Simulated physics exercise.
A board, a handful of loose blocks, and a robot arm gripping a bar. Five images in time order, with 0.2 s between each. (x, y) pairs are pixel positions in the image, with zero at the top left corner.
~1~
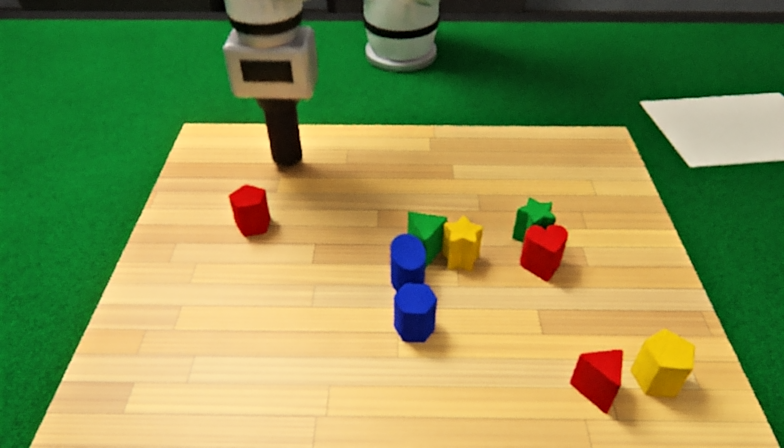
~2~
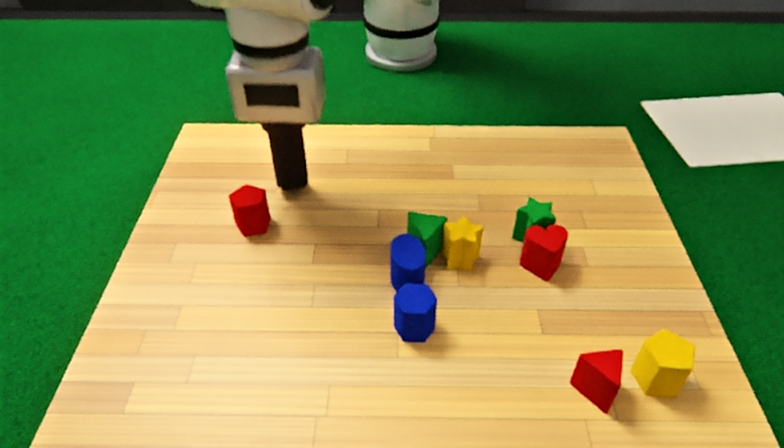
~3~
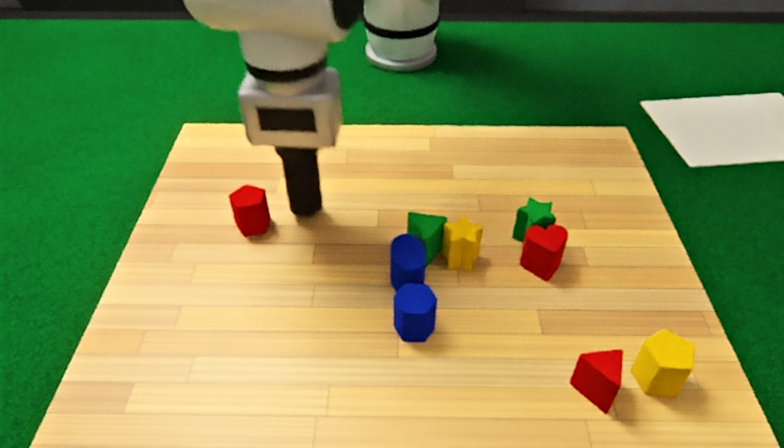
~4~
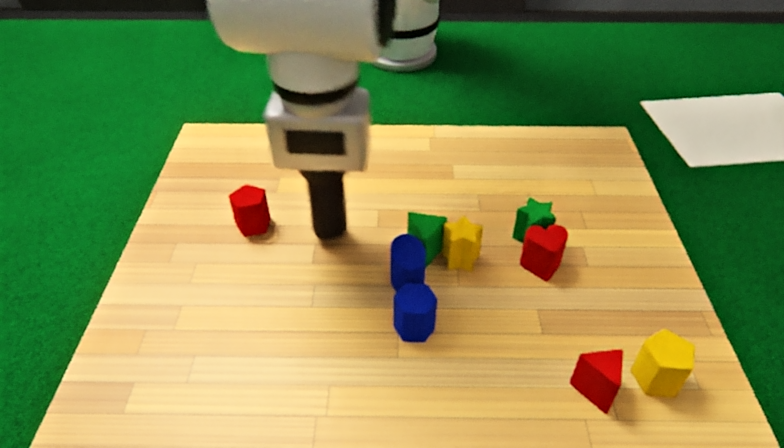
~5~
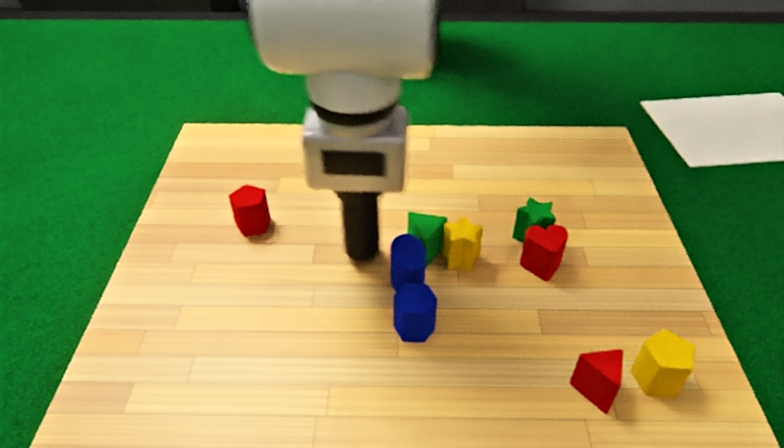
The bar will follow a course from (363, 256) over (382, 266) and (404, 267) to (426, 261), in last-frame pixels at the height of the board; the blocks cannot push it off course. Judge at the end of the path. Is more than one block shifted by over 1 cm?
It seems so.
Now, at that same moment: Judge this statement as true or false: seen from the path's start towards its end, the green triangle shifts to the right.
False - the claim does not hold.
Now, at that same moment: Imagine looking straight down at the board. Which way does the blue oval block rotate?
It ends up turned clockwise.
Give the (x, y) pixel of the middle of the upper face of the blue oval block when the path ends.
So, by the moment the path ends, you'll find the top centre of the blue oval block at (434, 260).
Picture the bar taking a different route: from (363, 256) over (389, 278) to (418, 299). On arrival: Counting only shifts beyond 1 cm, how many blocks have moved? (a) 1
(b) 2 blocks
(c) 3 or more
The correct letter is a.
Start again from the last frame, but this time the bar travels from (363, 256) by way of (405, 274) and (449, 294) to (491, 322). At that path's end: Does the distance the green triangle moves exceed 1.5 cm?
No, that is not what happens.
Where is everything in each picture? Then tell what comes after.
In the first frame, tip of the bar (287, 157), middles of tops, blue oval block (408, 251), blue hexagonal block (416, 298), green triangle (427, 222), yellow star-shaped block (464, 229).
In the second frame, bar (293, 182), nothing pushed.
In the third frame, bar (306, 206), nothing pushed.
In the fourth frame, bar (330, 228), nothing pushed.
In the fifth frame, bar (362, 248), blue oval block (408, 251), blue hexagonal block (416, 298), green triangle (427, 222), yellow star-shaped block (464, 229).
What follows on the original path. Halfway along, bar (393, 260); blue oval block (422, 258), turned 15° clockwise.
At the end, bar (427, 253); blue oval block (434, 260), turned 50° clockwise; blue hexagonal block unmoved; green triangle (442, 213), turned 35° anticlockwise; yellow star-shaped block (470, 228), turned 30° clockwise.
